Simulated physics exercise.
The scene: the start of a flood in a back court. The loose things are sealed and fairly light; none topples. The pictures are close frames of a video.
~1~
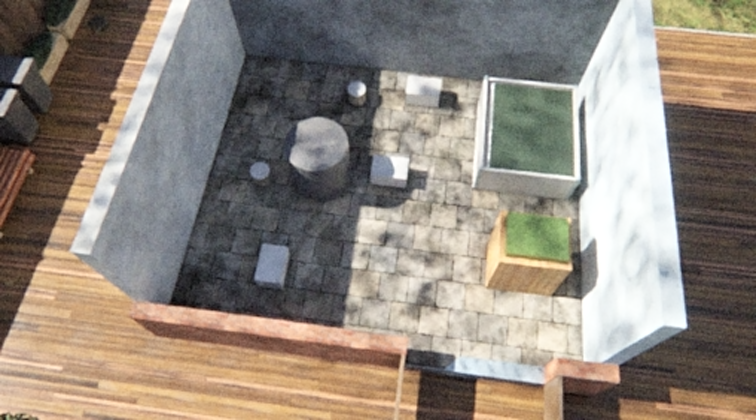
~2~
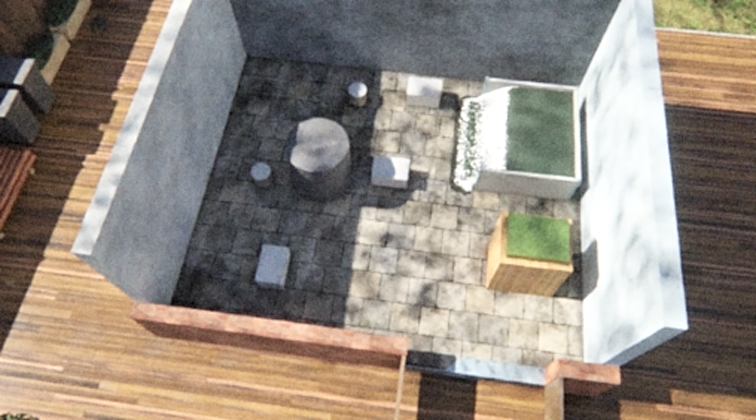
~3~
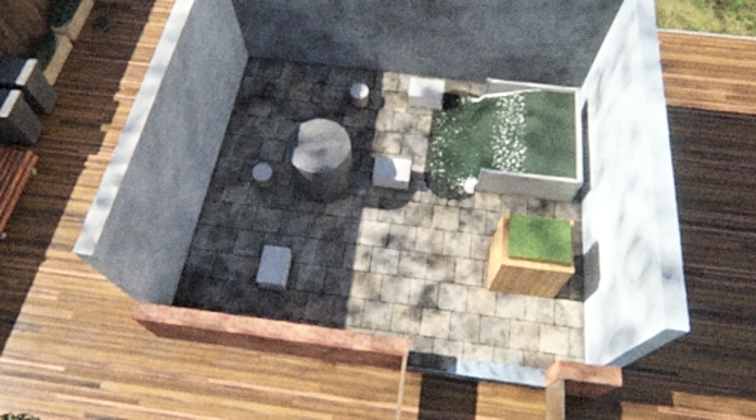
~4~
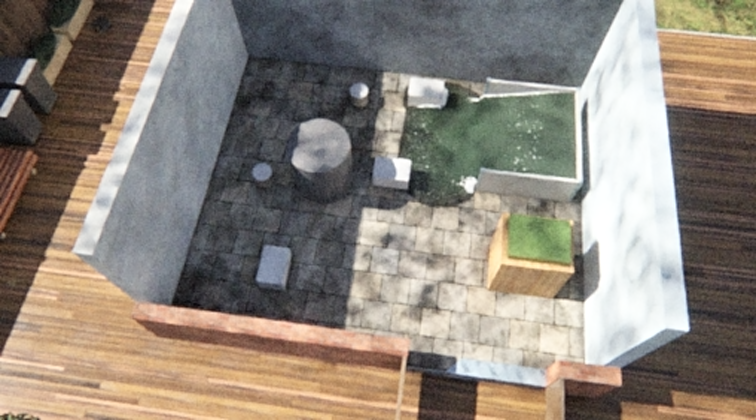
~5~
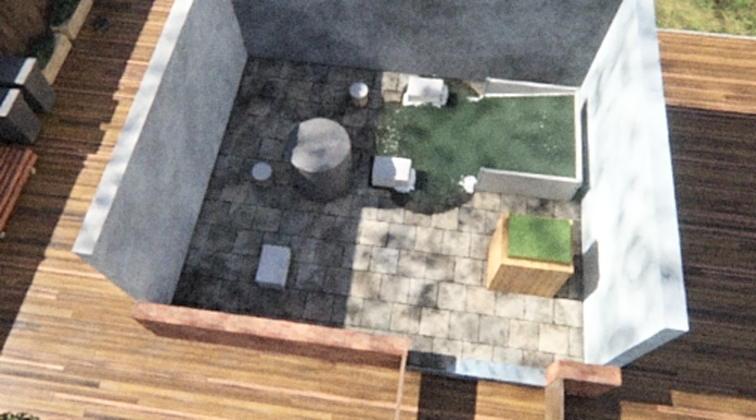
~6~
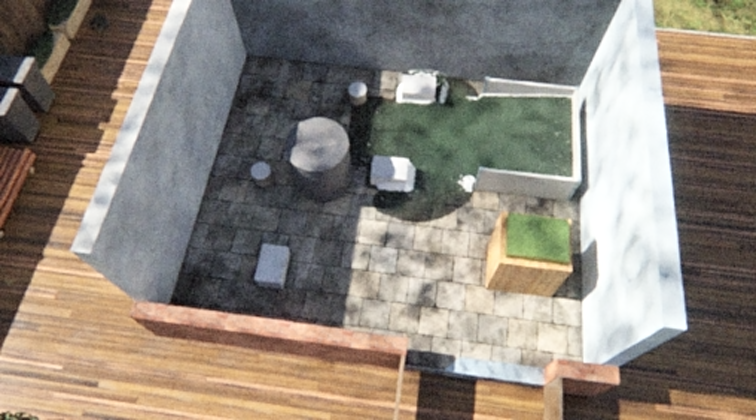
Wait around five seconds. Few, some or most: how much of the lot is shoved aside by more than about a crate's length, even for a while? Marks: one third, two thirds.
That comes to at least two thirds.
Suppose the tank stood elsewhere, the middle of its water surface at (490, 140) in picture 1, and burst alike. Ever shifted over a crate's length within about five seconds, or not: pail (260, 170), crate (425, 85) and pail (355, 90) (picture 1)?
One after the other: That far or more, short of that, shifted that much.
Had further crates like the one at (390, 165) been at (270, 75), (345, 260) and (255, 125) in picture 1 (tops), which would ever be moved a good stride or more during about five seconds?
As listed: Swept aside, that far or more, shifted that much.
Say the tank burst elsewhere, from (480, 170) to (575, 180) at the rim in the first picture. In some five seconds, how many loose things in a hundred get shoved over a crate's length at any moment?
I make it 0 per cent.
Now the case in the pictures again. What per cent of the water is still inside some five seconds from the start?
I make it 100 per cent.
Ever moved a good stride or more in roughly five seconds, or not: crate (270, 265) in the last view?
Answer: No.
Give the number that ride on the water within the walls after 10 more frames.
2 of them.
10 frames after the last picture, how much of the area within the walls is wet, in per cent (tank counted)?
Some 60 per cent.
A moment on, 1 of 5 are well off their spots; 0 afloat.
Next, 3 of 5 are well off their spots; 2 afloat.
Later, 3 of 5 are well off their spots; 2 afloat.
In the end, 4 of 5 are well off their spots, and 4 have been at some point; 3 afloat.
